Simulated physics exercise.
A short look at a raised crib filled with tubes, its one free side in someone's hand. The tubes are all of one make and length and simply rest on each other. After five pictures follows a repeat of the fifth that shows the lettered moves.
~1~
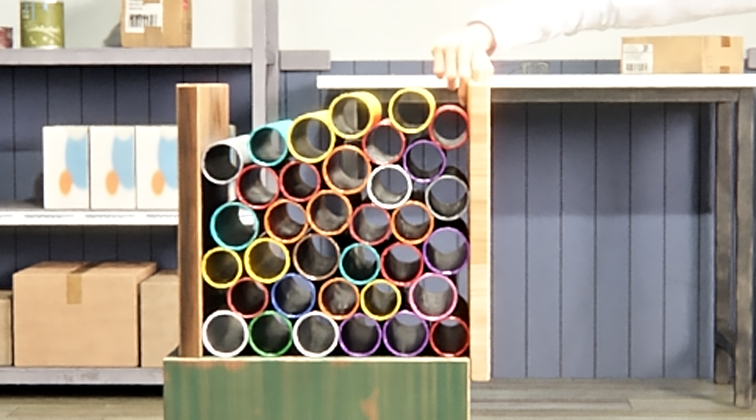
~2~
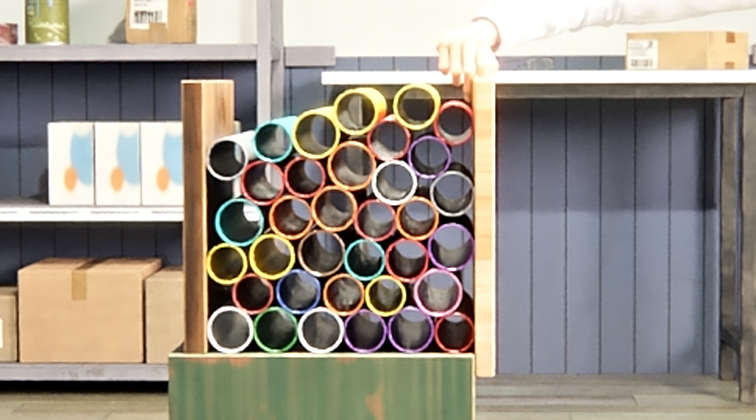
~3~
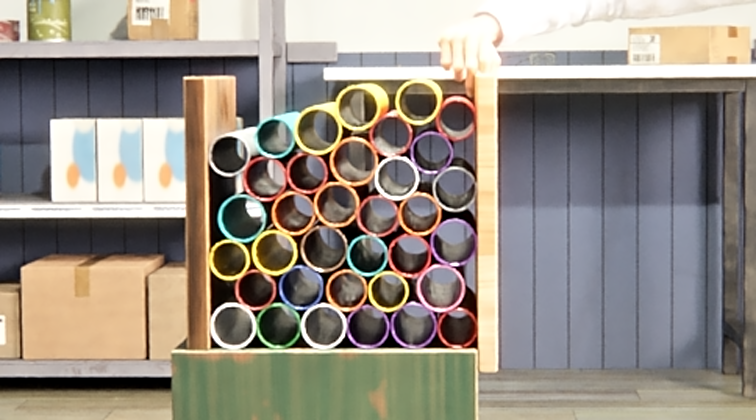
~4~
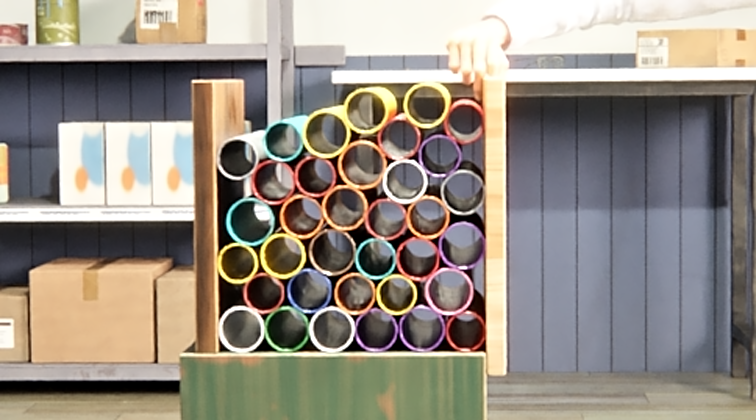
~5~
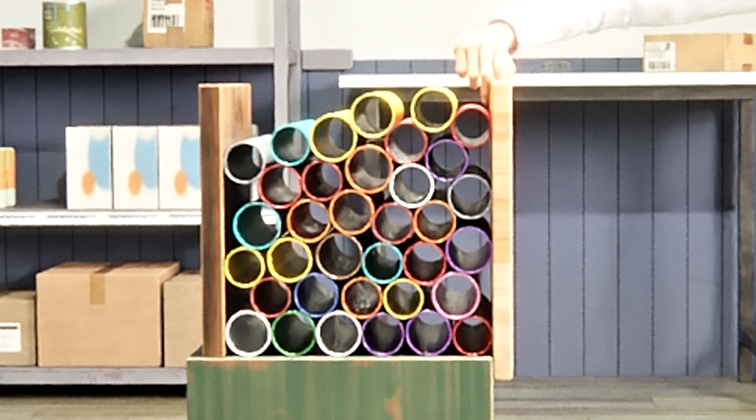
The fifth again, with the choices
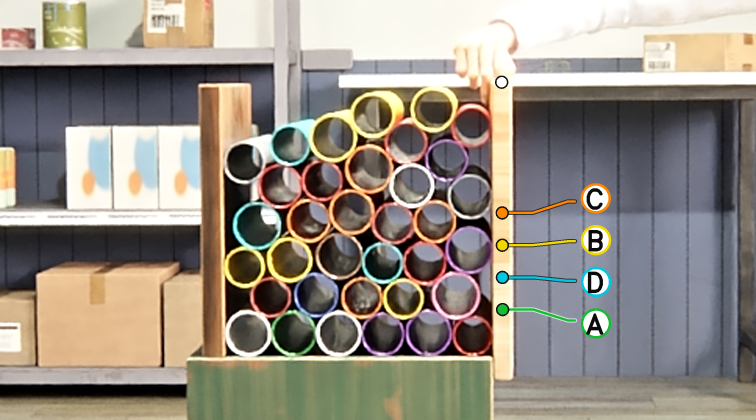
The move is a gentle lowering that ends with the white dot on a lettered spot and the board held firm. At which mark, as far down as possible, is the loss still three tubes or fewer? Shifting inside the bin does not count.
The last mark within the limit is C.
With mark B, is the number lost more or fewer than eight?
It loses fewer than eight.
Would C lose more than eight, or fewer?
Fewer than eight.
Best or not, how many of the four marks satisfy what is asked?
The number is one.
On the copy, A at (503, 310); B at (502, 245); C at (502, 213); D at (502, 278); the white dot at (502, 82).
On C. First, top of the board (493, 144).
Then, top of the board (493, 212).
Finally, top of the board (493, 213), two out over the board.
By contrast, A more than three out over the board; B more than three out over the board; D more than three out over the board.
